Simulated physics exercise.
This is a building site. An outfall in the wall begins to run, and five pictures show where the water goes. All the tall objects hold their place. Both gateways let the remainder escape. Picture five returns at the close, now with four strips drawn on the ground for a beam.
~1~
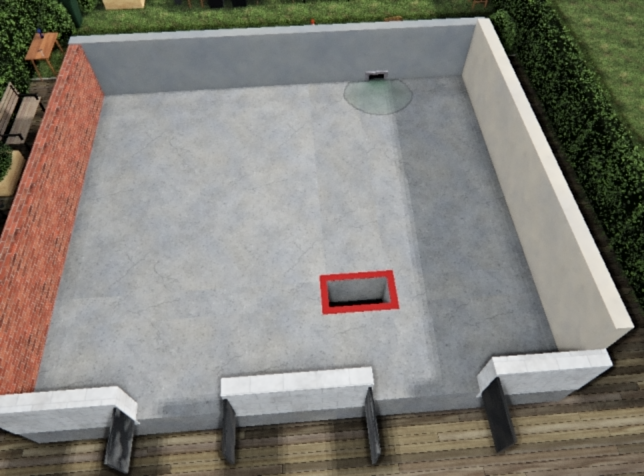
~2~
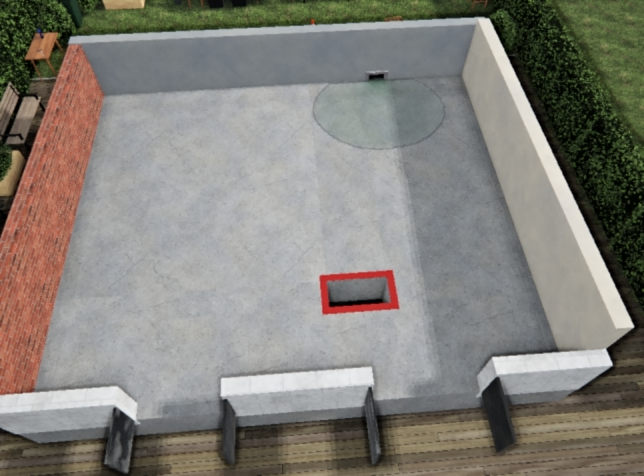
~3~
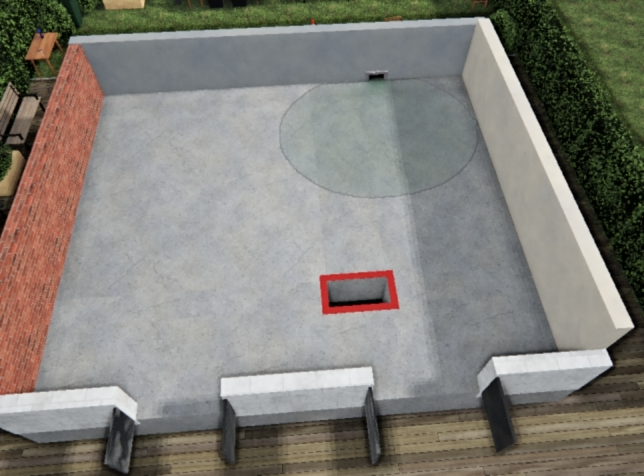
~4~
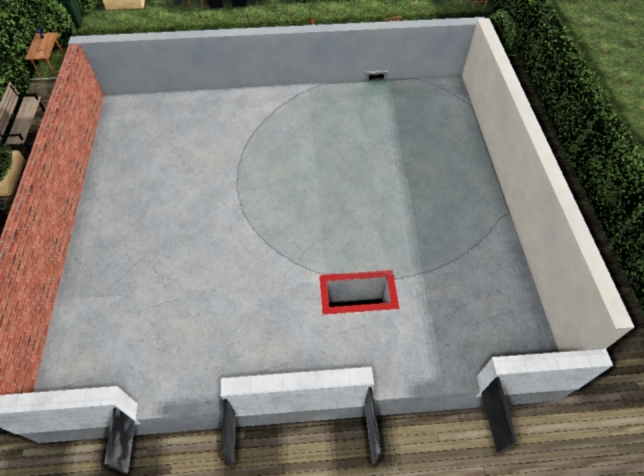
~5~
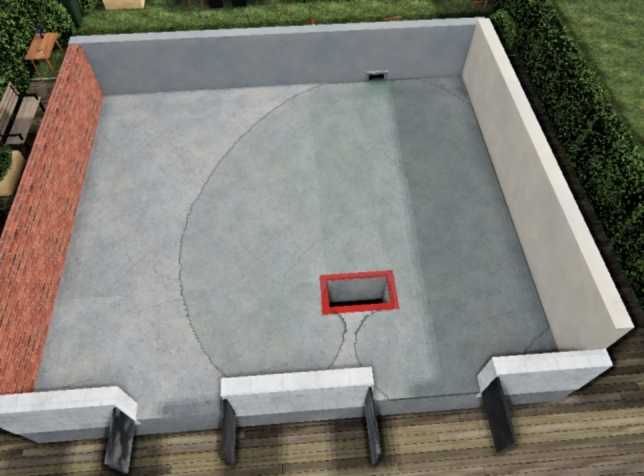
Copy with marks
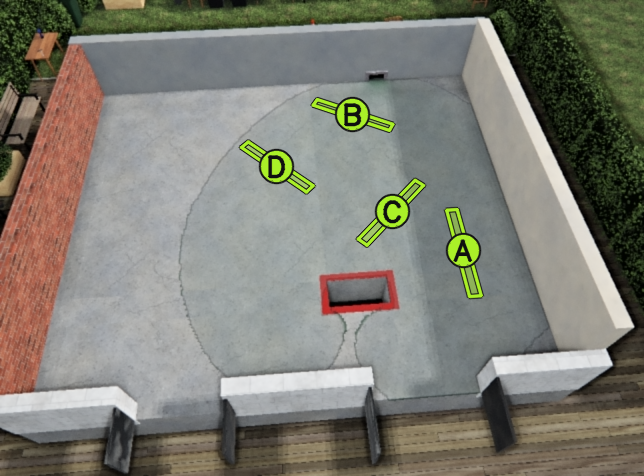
Building site with water spreading from an outfall across a walled grey floor, then reaching and passing around a red gully.
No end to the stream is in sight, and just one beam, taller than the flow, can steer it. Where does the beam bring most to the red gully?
Choose D.
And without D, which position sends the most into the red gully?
That is position A.
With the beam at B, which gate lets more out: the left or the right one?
The right gate.
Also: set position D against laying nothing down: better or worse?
Position D is better.
In lime, A from (475, 296) to (451, 209); B from (315, 102) to (391, 127); C from (362, 242) to (419, 182); D from (244, 144) to (309, 188).
Choosing A, about 27 % of the stream goes into the red gully, about 71 % out by the gates.
Choosing B, about 12 % of the stream goes into the red gully, about 87 % out by the gates.
Choosing C, about 16 % of the stream goes into the red gully, about 82 % out by the gates.
Choosing D, about 39 % of the stream goes into the red gully, about 58 % out by the gates.
